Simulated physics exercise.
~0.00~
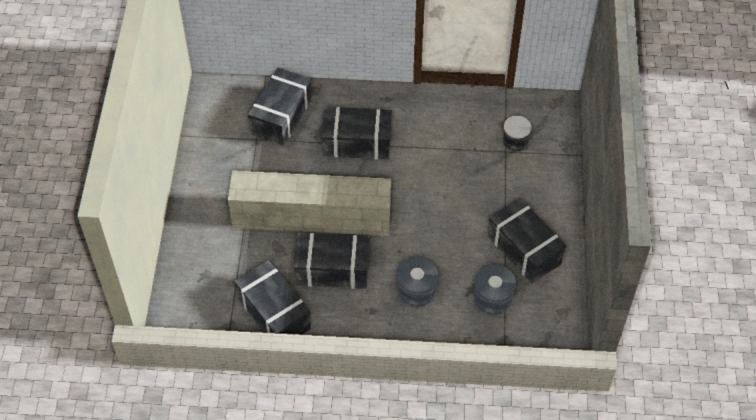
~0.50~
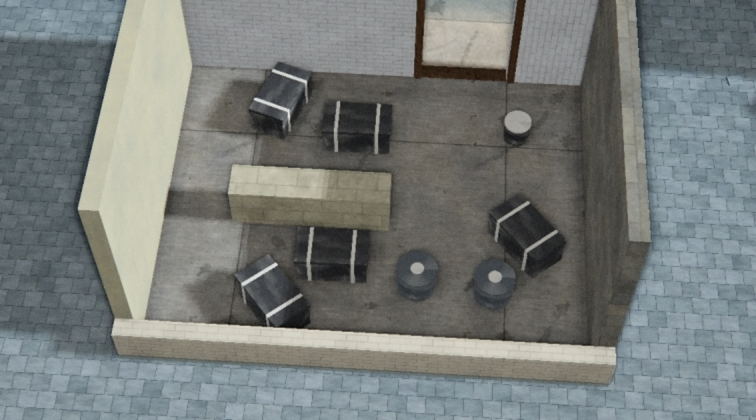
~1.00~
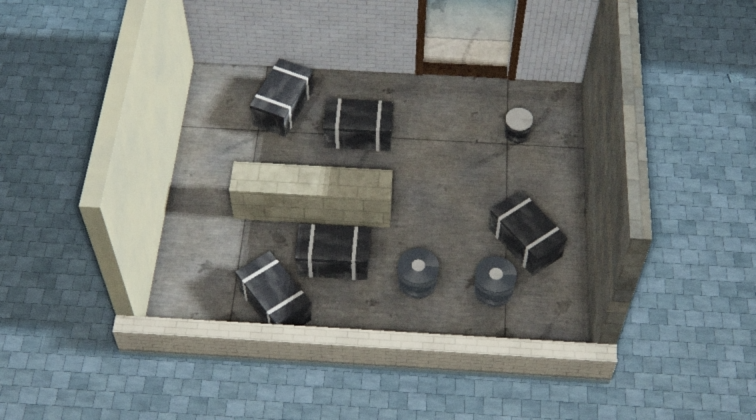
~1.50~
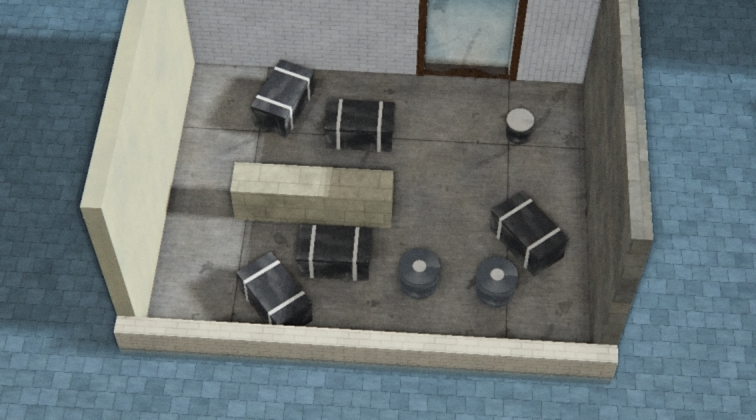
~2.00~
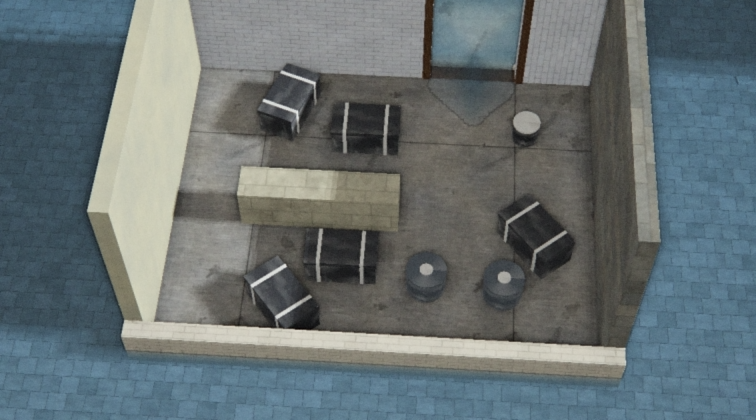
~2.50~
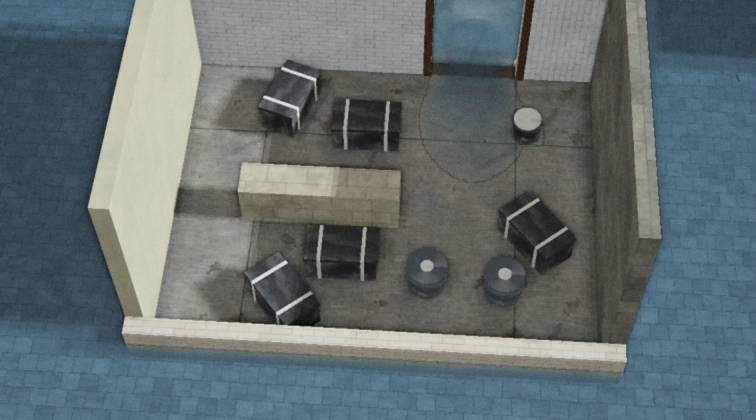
In a walled room seen from above, the paving outside turned from grey to blue, then water seeped in through the doorway and spread across the floor, while the black trunks and round containers stayed put.
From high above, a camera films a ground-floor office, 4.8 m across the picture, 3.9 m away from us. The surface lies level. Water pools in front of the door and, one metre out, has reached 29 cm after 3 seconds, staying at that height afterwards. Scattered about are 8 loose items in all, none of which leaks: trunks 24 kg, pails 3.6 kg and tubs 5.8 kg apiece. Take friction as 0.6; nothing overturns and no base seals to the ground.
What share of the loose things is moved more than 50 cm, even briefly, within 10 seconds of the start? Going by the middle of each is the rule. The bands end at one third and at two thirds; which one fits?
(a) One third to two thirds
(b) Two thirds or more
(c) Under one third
One third to two thirds.
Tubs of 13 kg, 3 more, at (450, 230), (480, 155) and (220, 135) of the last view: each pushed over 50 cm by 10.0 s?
Note, in order of listing: Crosses the threshold, crosses the threshold, stays below the threshold.
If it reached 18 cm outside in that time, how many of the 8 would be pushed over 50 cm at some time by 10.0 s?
That would make 4 of them.
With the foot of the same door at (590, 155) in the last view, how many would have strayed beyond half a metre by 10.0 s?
So the tally would be 3.
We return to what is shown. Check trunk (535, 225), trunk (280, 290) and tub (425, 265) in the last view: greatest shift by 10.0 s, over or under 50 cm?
Result, in order: Exceeded / exceeded / exceeded.
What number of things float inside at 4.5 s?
At that time the total is 2.
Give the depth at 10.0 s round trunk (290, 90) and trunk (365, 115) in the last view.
Depths: Near 5 cm, then near 5 cm.
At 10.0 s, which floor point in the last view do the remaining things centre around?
Roughly at (344, 235).
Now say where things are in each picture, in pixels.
In the first frame, a trunk at (528, 231), on the bottom; a pail at (518, 126), on the bottom; water covers 0.0 m2; 0 of 8 have shifted.
In the second frame, a trunk at (528, 226), on the bottom; a pail at (518, 121), on the bottom; 0.0 m2 under water; 0 of 8 have shifted.
In the third frame, a trunk at (529, 223) rests on the ground; a pail at (519, 118), on the bottom; water covers 0.0 m2; 0 of 8 have shifted.
In the fourth frame, a trunk at (530, 224), on the bottom; a pail at (521, 119), on the bottom; 0.0 m2 under water; 0 of 8 have shifted.
In the fifth frame, a trunk at (537, 227), on the bottom; a pail at (527, 122), on the bottom; 0.4 m2 under water; 0 of 8 have shifted.
In the sixth frame, a trunk at (537, 223) rests on the ground; a pail at (528, 118) rests on the ground; water covers 1.6 m2; 0 of 8 have shifted.
After 3.5 s 1 of 8 are over 50 cm from their spots; 0 afloat.
After 4.5 s 2 of 8 are over 50 cm from their spots; 2 afloat.
After 7.0 s 4 of 8 are over 50 cm from their spots; 4 afloat.
After 10.0 s 5 of 8 are over 50 cm from their spots, and 5 have been at some point; 6 afloat.
